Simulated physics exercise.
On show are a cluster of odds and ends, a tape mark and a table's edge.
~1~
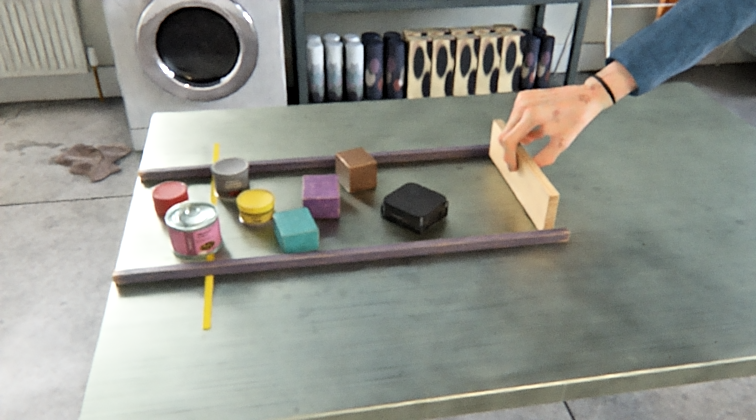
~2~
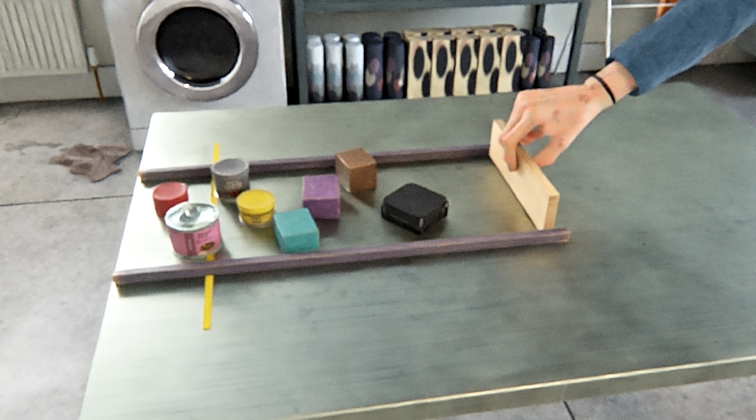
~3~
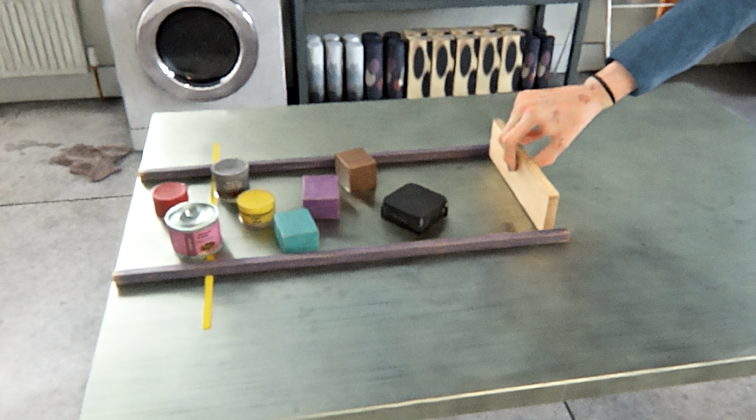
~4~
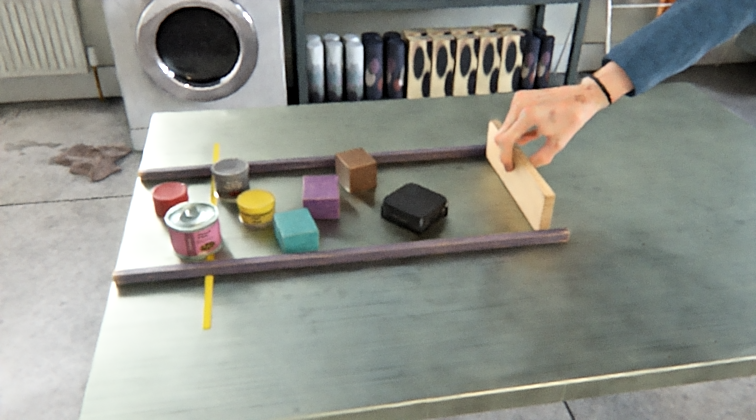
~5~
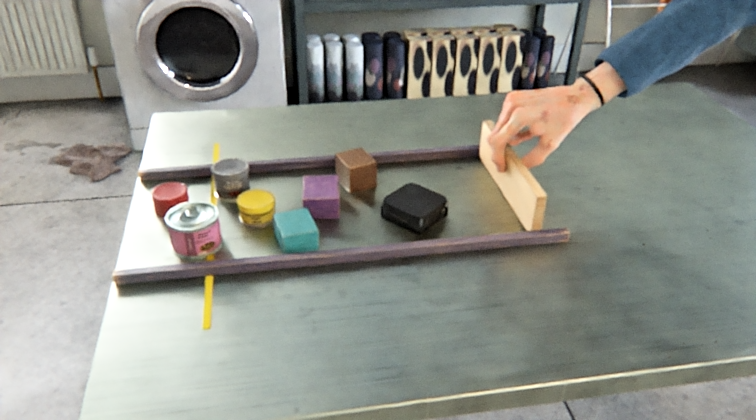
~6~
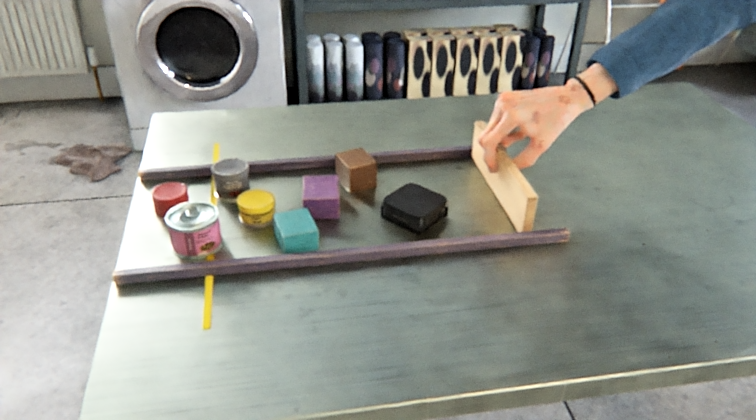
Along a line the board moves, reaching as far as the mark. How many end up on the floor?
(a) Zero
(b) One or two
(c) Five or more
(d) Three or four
Option b: One or two.
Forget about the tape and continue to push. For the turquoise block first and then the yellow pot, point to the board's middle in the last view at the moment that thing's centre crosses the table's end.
When the turquoise block crosses, the middle is near (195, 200); when the yellow pot crosses, near (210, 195).
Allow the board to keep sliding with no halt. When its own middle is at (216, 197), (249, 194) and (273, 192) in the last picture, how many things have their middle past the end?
In order, that gives 1, then 0, then 0.
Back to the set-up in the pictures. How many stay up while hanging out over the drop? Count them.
The total would be 3.
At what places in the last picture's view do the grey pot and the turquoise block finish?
The first sits around (163, 177), while the other sits around (138, 248).
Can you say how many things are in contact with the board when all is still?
2 in contact.
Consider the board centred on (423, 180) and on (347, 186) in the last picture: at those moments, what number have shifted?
Up to then 1, and up to the other point 4.
Soon after, none off yet; red lid at rest near (171, 200); pink tin at rest near (195, 230); grey pot at rest near (232, 180).
At rest, the number that fall off is one or two; fallen, pink tin.
